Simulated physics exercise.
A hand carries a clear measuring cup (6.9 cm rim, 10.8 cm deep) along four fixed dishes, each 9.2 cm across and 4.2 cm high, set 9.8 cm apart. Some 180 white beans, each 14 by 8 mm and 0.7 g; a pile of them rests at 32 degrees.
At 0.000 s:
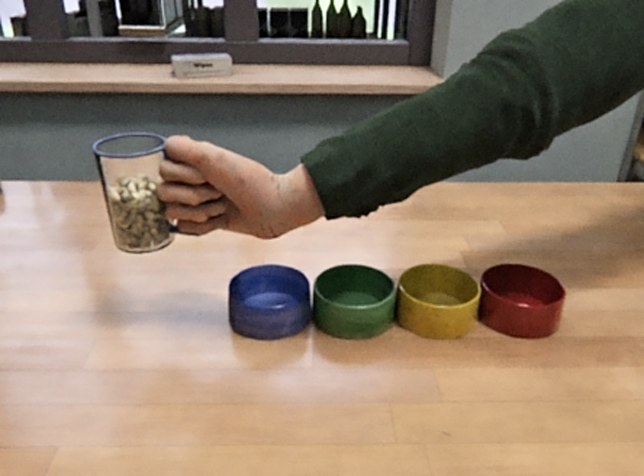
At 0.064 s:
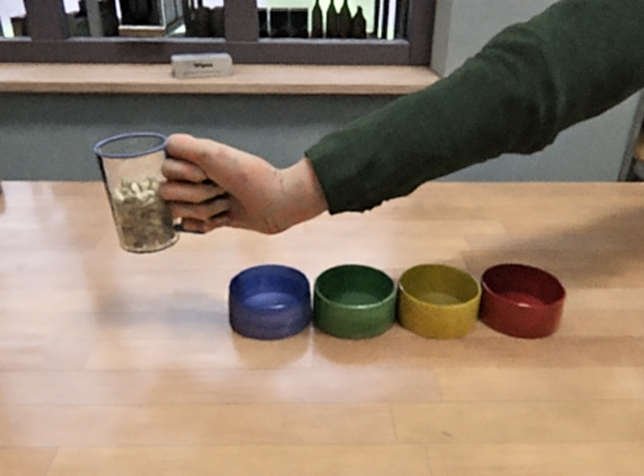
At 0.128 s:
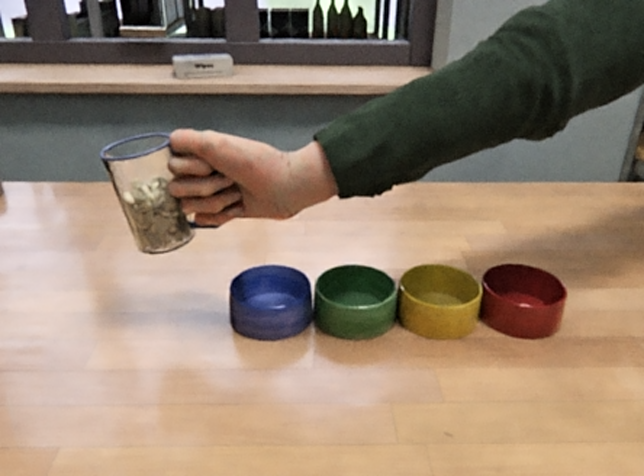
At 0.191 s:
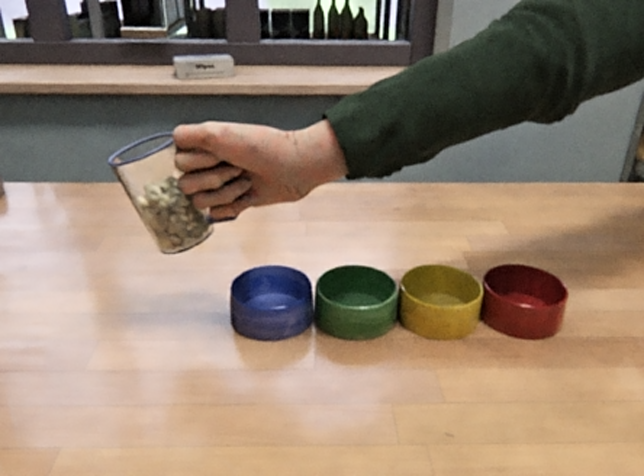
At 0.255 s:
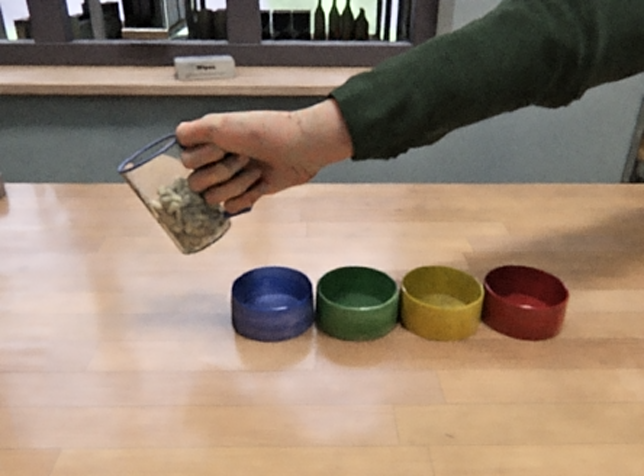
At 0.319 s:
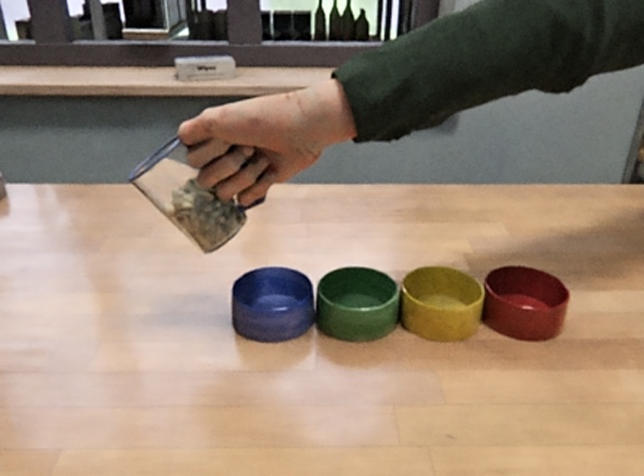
At first, a hand in a green sleeve holds a clear cup of pale beans nearly upright above a wooden table, left of blue, green, yellow and red dishes. The hand then moves slightly right while tilting the cup steadily to the left, and the beans stay inside, shifting within it.
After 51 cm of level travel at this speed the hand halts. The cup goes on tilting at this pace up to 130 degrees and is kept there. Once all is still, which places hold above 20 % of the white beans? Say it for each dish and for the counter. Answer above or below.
Red dish: Below; blue dish: Above; green dish: Below; yellow dish: Below; on the counter: Below.
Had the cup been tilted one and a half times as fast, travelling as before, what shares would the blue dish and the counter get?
In that case blue 60; counter 40.
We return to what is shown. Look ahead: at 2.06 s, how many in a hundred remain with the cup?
Some 0 per cent of the load.
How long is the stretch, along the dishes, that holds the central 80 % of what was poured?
About 6 cm.
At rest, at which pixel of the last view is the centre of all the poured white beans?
At about (278, 301).
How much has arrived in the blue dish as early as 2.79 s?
Near 95 per cent so far.
Then, at 1.37 s, tilt 130 degrees; cup holds 0 %, blue 95 %.
After 2.06 s, tilt 130 degrees; cup holds 0 %, blue 95 %.
Then, at 2.79 s, tilt 130 degrees; cup holds 0 %, blue 95 %.
In the end, at 3.1 s, red 0 %, blue 95 %, green 0 %, yellow 0 %, counter 5 %.
